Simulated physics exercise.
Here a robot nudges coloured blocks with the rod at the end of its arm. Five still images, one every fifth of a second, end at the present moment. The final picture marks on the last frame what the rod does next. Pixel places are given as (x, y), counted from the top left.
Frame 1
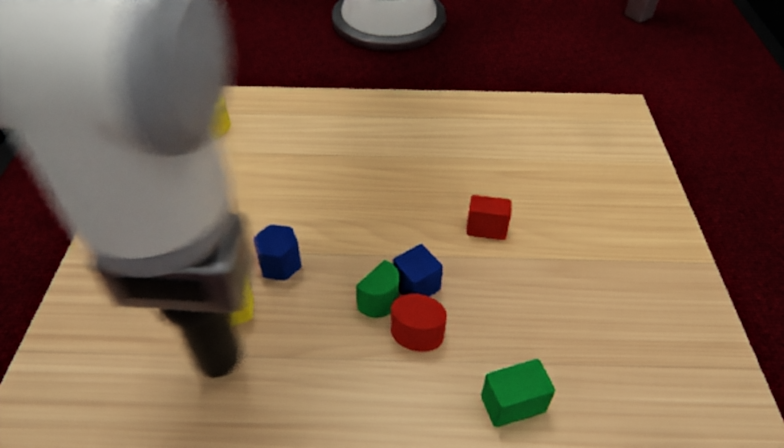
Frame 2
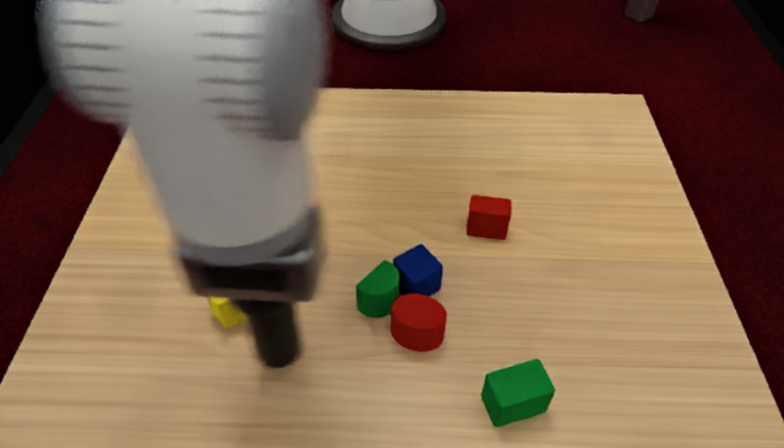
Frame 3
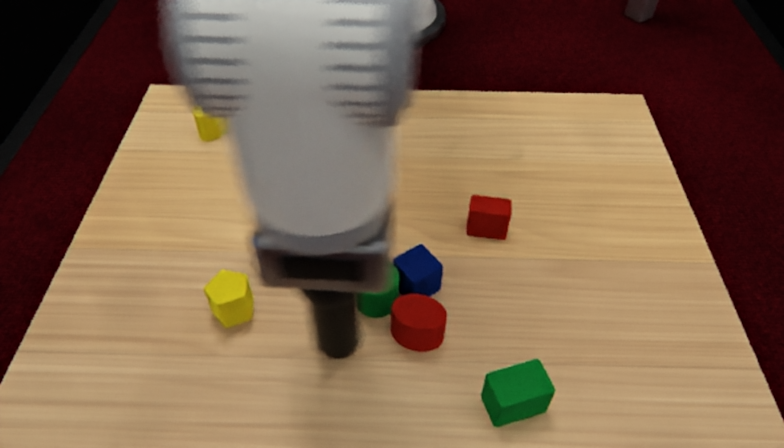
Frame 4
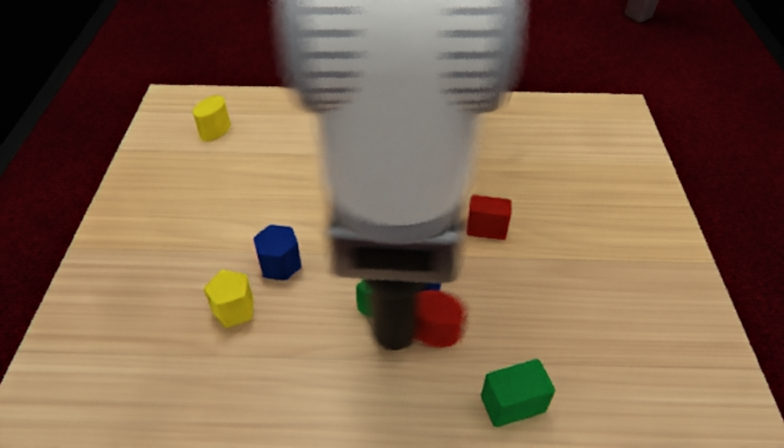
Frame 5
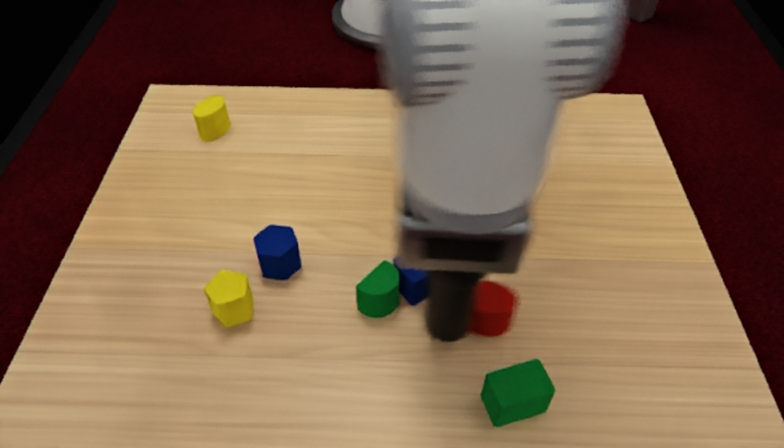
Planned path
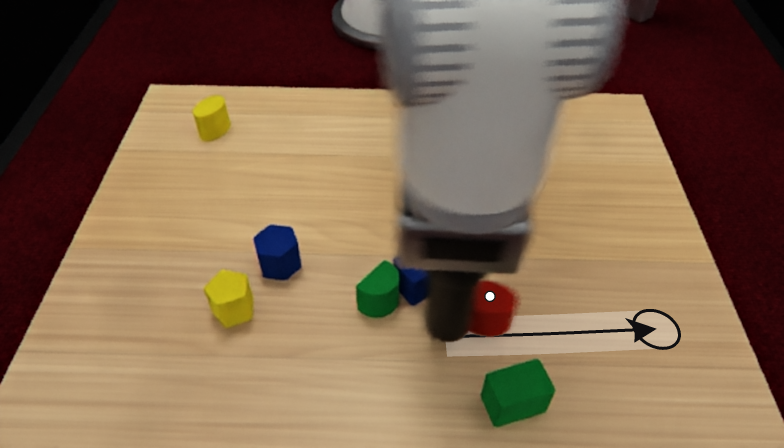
A grey-white robot arm with a dark rod at its tip reaches over a pale wooden board on a dark red surface, seen from above at an angle. Yellow and blue blocks sit on the left, green, blue and red ones near the middle, with a red block behind and a green one in front. The arm sweeps steadily rightward, pushing the round red block right, while the camera stays still.
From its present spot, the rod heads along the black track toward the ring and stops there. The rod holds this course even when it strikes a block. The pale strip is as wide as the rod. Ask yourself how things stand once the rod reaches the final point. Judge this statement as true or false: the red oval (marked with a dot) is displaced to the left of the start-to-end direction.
True.
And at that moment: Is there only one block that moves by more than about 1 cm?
I'd say yes.
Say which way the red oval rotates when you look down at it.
It turns round anticlockwise.
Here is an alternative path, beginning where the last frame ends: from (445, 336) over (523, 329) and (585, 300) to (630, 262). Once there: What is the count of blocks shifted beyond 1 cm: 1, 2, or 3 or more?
1.
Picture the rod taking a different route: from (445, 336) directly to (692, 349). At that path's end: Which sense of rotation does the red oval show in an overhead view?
Rotates counter-clockwise.
Path on the board, in a line from (445, 336) to (656, 329); the dot is on the red oval.
What follows on the original path. One third of the way, rod at (523, 321); red oval at (549, 281), turned 30° anticlockwise.
Two thirds of the way, rod at (596, 318); red oval at (569, 271), turned 70° anticlockwise.
At the end, rod at (665, 315); blue square block in place; red oval at (569, 271), turned 70° anticlockwise.
